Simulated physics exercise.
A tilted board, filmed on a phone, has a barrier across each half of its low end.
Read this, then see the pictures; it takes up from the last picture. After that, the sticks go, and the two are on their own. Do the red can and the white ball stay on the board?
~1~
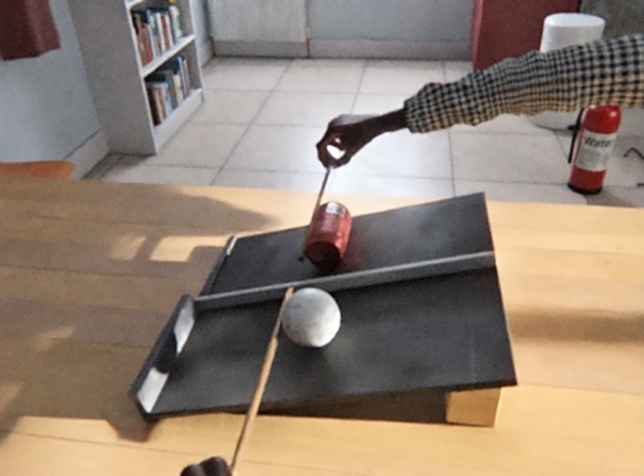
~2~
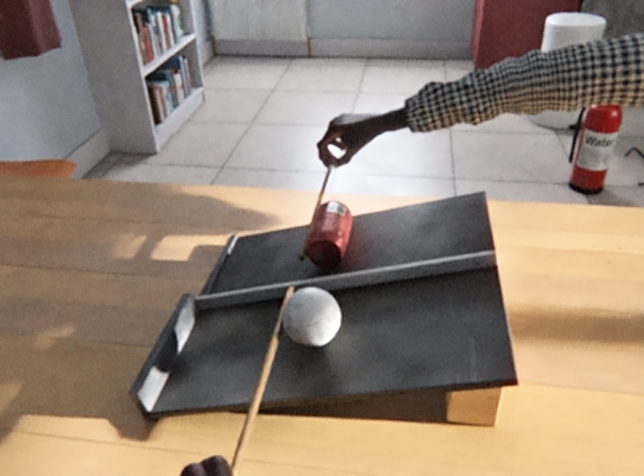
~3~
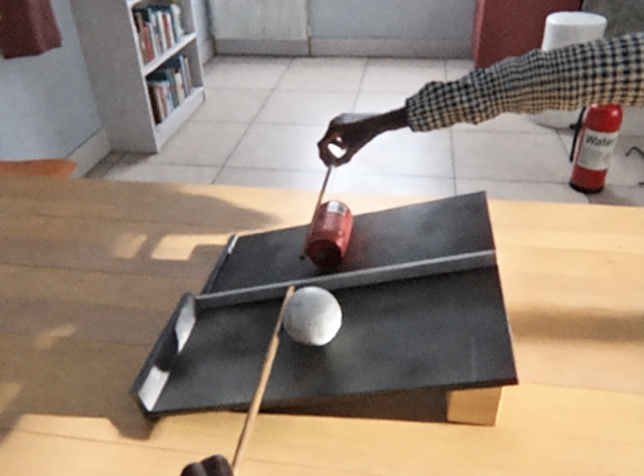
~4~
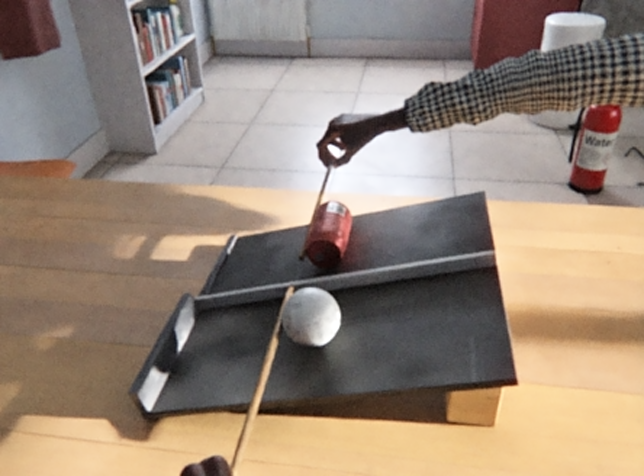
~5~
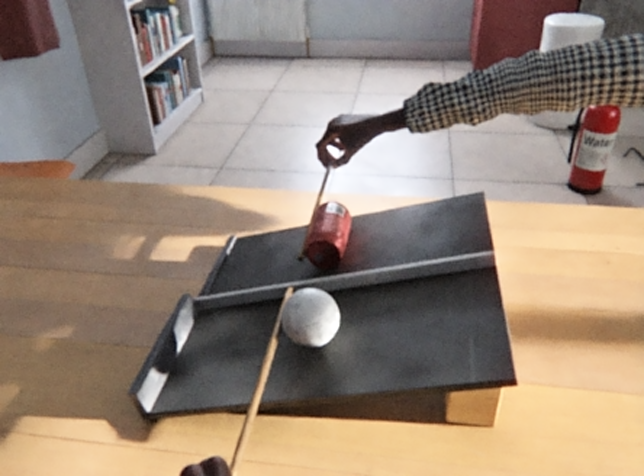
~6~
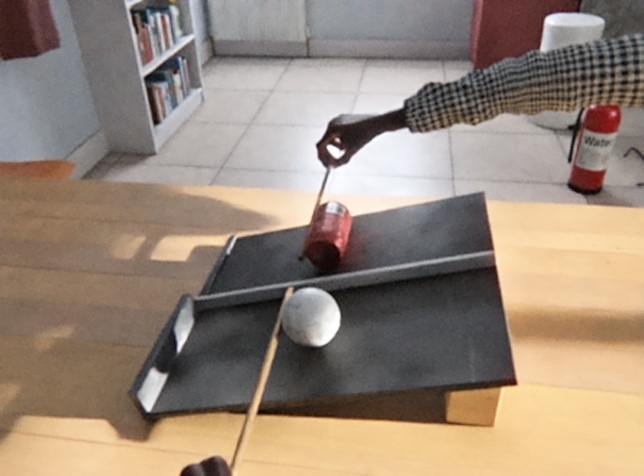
Red can: Lost; white ball: Saved.
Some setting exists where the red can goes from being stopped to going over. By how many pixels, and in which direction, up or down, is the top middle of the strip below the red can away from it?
Shift approx. 8 px, direction up.
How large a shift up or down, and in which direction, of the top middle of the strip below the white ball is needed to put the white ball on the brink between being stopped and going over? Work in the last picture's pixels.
Going down, 12 pixels.
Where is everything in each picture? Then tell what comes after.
Held back by the sticks; red can (329, 233); white ball (311, 318); board (331, 282), in the first picture.
Held back by the sticks; white ball (311, 317); board (332, 282), in the second picture.
Held back by the sticks; red can (330, 232); board (332, 281), in the third picture.
Held back by the sticks; white ball (311, 317); board (331, 282), in the fourth picture.
Held back by the sticks; red can (329, 233); board (331, 282), in the fifth picture.
Held back by the sticks; red can (329, 233); white ball (311, 318); board (331, 282), in the sixth picture.
Then, 0.50 s past the last view, red can rolling on the board near (223, 252); white ball rolling on the board near (193, 333).
Then, 1.08 s past the last view, red can off the board near (11, 248); white ball resting against the strip near (189, 335).
Finally, the red can rolls off the board; the white ball stops on the board, near (189, 335).
